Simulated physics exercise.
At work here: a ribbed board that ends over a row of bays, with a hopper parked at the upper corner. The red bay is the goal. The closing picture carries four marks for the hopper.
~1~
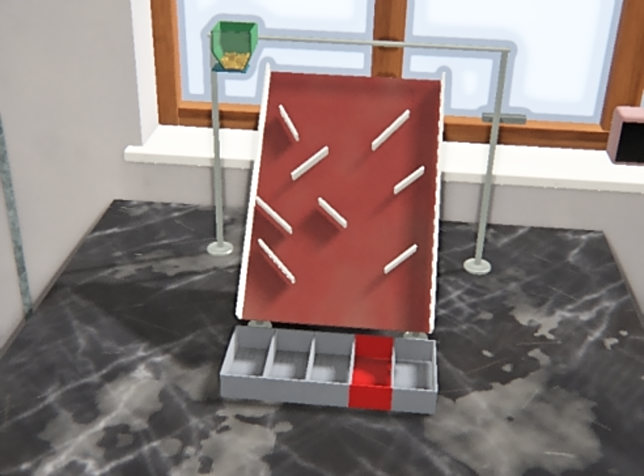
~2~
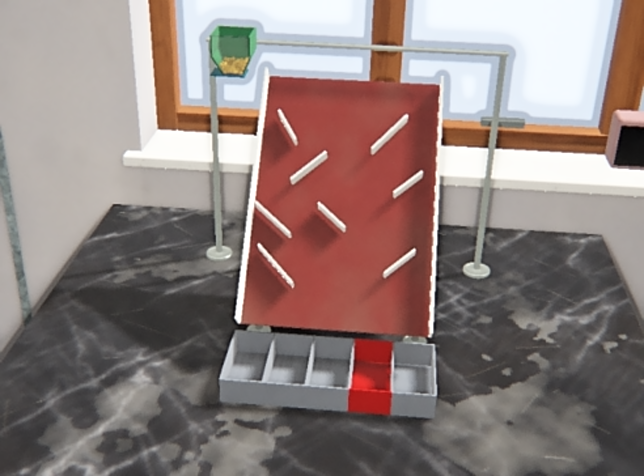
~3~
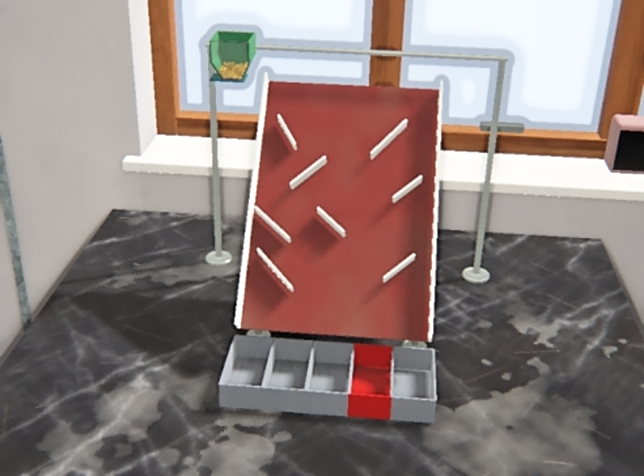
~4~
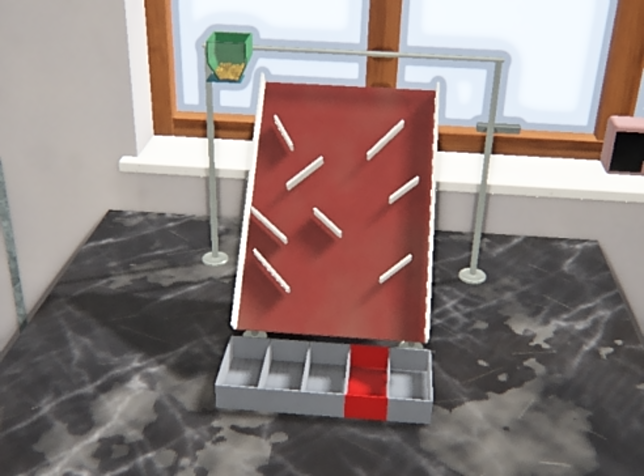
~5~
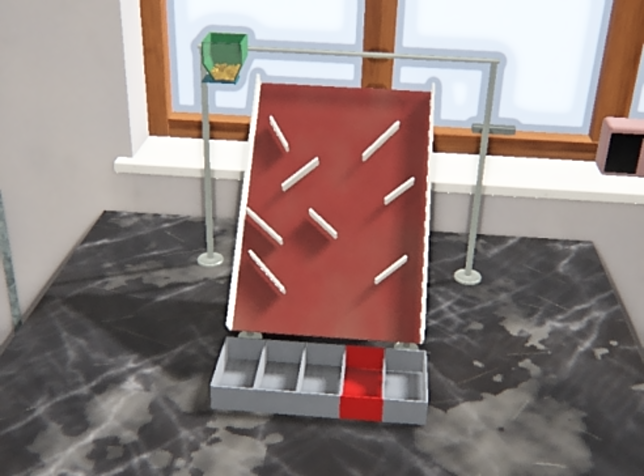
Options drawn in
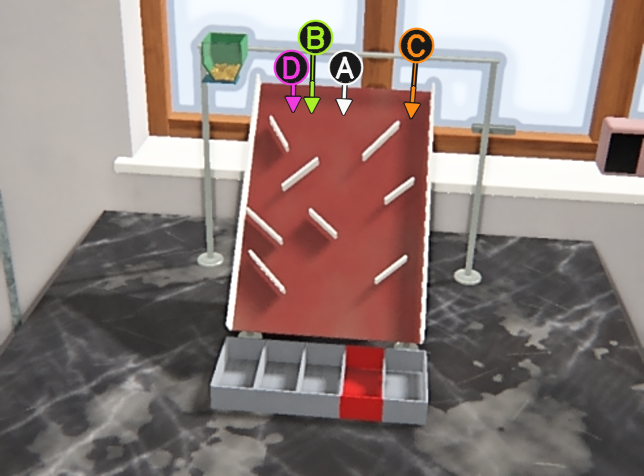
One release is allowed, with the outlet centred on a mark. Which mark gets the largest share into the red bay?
Choose A.
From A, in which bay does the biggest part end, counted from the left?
The fourth from the left.
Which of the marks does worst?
Here it is mark D.
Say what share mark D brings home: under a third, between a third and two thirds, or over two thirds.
Mark D gives under a third.
On the marked copy, mark A meets the board at (343, 109); mark B meets the board at (311, 107); mark C meets the board at (411, 112); mark D meets the board at (293, 106).
For mark A, about two thirds in the red bay, about a quarter in other bays, a small part outside the box.
For mark B, a small part in the red bay, most in other bays, a small part held on the board.
For mark C, about a quarter in the red bay, most in other bays.
For mark D, none in the red bay, nearly all in other bays, a small part held on the board.
